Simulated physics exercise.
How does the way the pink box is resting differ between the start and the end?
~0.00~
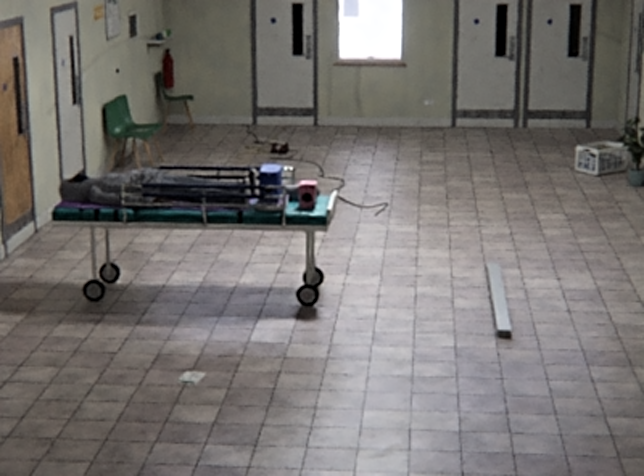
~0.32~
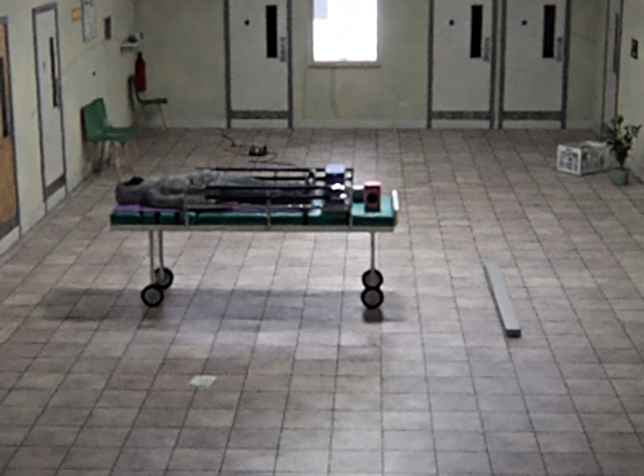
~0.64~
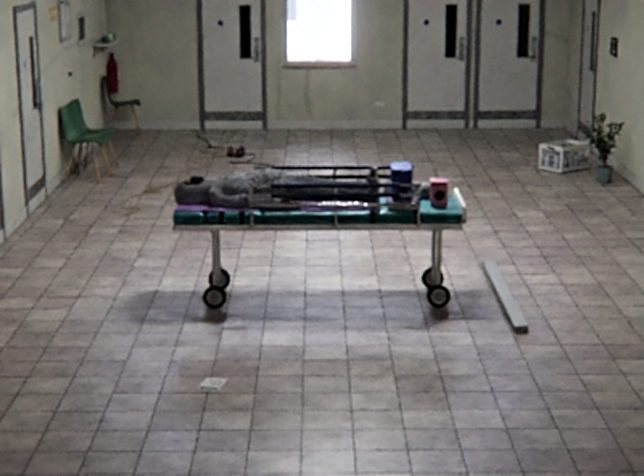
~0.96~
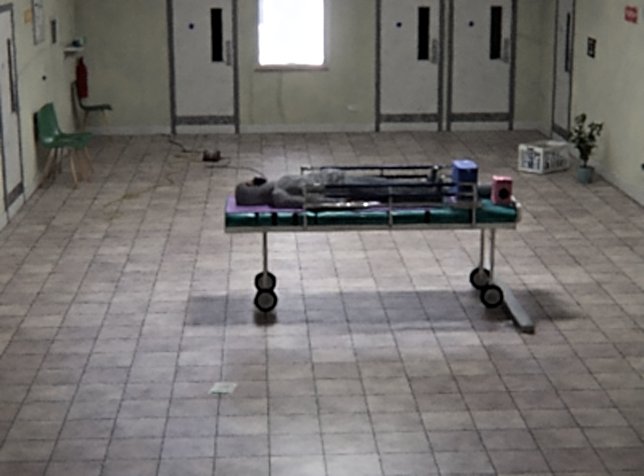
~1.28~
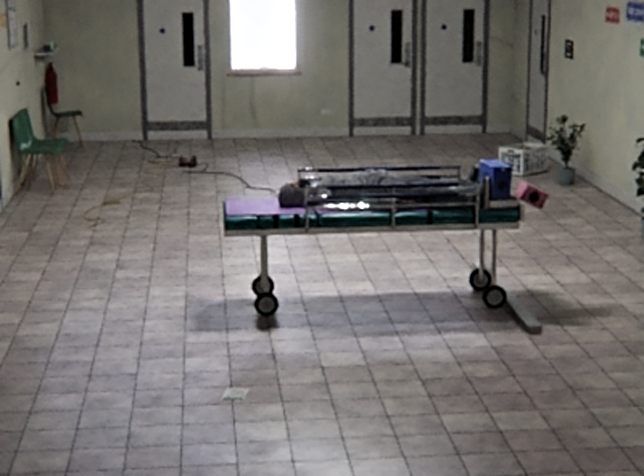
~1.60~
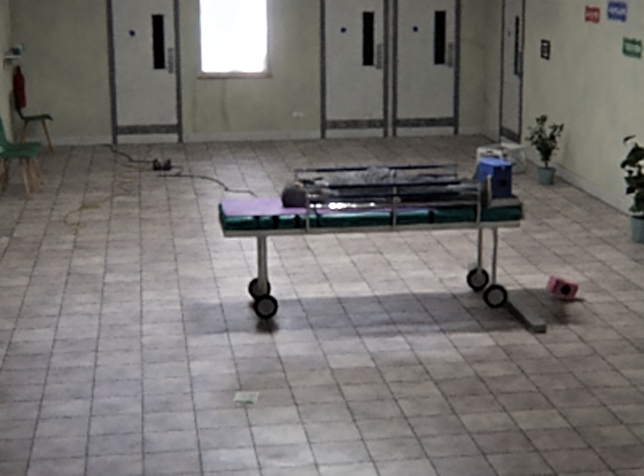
At the start the pink box stands upright on the right part of the stretcher, and at the end it lies on its side on the floor.
